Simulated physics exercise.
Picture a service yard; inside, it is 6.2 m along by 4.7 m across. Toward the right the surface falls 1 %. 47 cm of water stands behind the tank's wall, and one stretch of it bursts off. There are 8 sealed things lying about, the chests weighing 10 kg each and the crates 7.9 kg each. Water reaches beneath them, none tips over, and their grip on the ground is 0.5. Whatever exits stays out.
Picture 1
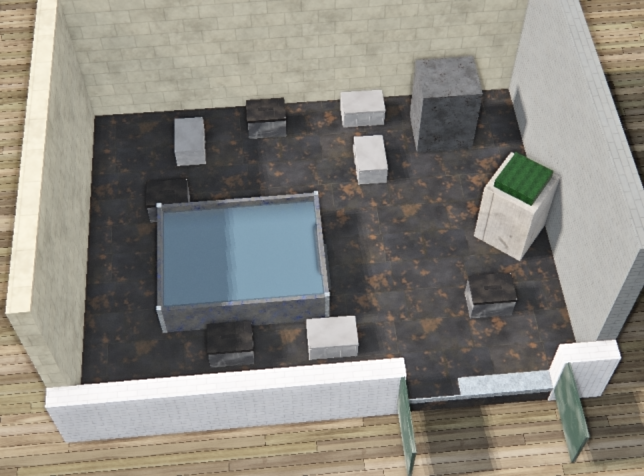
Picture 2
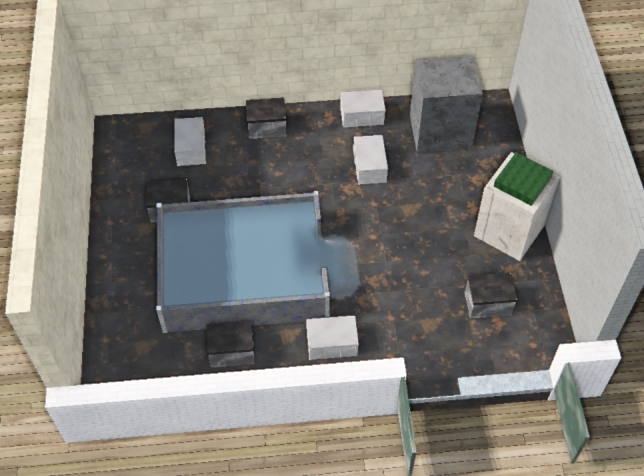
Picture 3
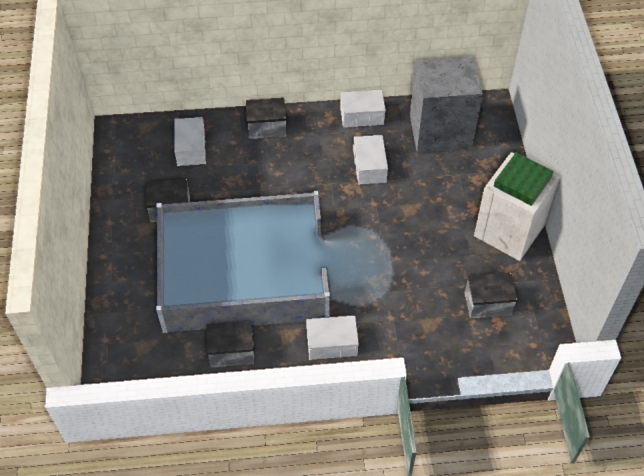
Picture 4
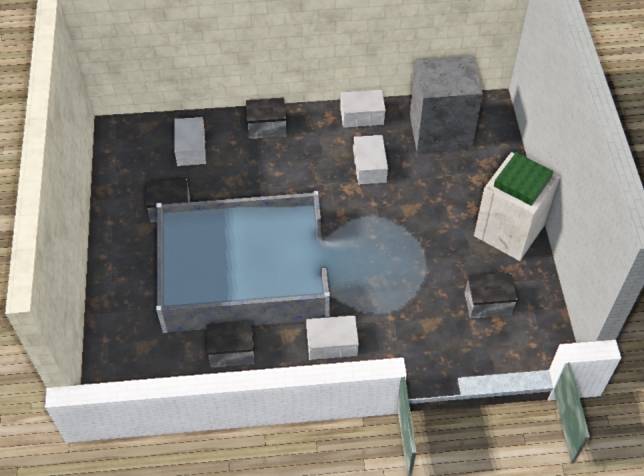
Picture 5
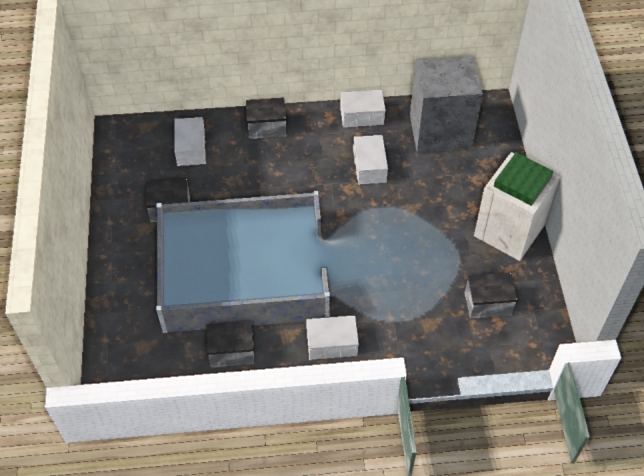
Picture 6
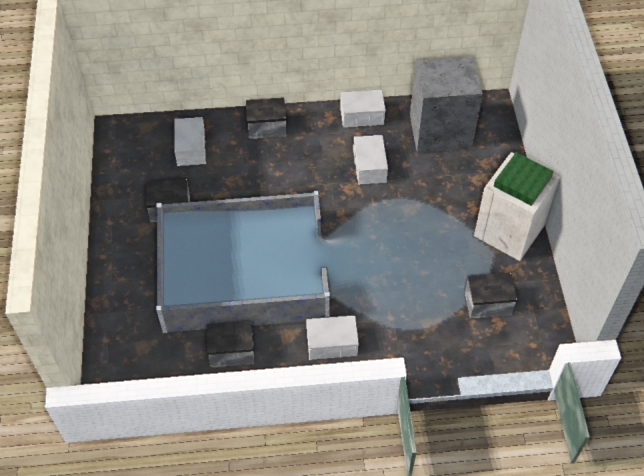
Water slips through a gap in the right side of a grey-walled tank and spreads rightward in a widening rounded sheet across the dark, rust-flecked floor, reaching the small dark block at right. The walled yard is seen from high above by a still camera. White, grey and black blocks, a tall grey box and a green-topped pale box stand around, all unmoving.
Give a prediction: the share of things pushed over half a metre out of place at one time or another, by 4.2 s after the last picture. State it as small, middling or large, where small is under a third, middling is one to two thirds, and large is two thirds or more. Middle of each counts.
Small.
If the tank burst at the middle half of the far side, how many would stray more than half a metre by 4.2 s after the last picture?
Result: 4.
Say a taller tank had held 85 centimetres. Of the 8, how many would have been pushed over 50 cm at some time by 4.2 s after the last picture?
The count would be 3.
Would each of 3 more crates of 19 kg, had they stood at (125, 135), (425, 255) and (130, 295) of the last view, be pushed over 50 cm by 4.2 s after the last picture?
Taking them one by one: It stays within, then it goes beyond, then it stays within.
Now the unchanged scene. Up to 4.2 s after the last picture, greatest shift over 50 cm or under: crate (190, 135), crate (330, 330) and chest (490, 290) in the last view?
First falling below it, second falling below it, third exceeding it.
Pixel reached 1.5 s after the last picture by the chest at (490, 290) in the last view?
Roughly at (556, 305).
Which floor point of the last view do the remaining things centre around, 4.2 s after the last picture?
Close to (270, 207).
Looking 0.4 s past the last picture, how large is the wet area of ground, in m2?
The covered patch comes to about 8.5 m2.
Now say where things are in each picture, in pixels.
The first frame shows a chest at (167, 192) rests on the ground; a chest at (229, 337) rests on the ground; water covers 3.0 m2; 0 of 8 have shifted.
The second frame shows a chest at (167, 192) rests on the ground; a chest at (229, 337), on the bottom; 3.4 m2 under water; 0 of 8 have shifted.
The third frame shows a chest at (167, 192), on the bottom; a chest at (229, 337) rests on the ground; 3.9 m2 under water; 0 of 8 have shifted.
The fourth frame shows a chest at (167, 192) rests on the ground; a chest at (229, 337), on the bottom; 4.5 m2 under water; 0 of 8 have shifted.
The fifth frame shows a chest at (167, 192), on the bottom; a chest at (229, 337), on the bottom; water covers 5.3 m2; 0 of 8 have shifted.
The sixth frame shows a chest at (167, 192), on the bottom; a chest at (229, 337), on the bottom; water covers 6.2 m2; 0 of 8 have shifted.
Then, 0.4 s after the last picture 0 of 8 are over 50 cm from their spots; 0 afloat.
Then, 1.5 s after the last picture 1 of 8 are over 50 cm from their spots; 1 afloat.
Then, 2.8 s after the last picture 1 of 8 are over 50 cm from their spots; 1 afloat.
Then, 4.2 s after the last picture 2 of 8 are over 50 cm from their spots, and 2 have been at some point; 0 afloat.
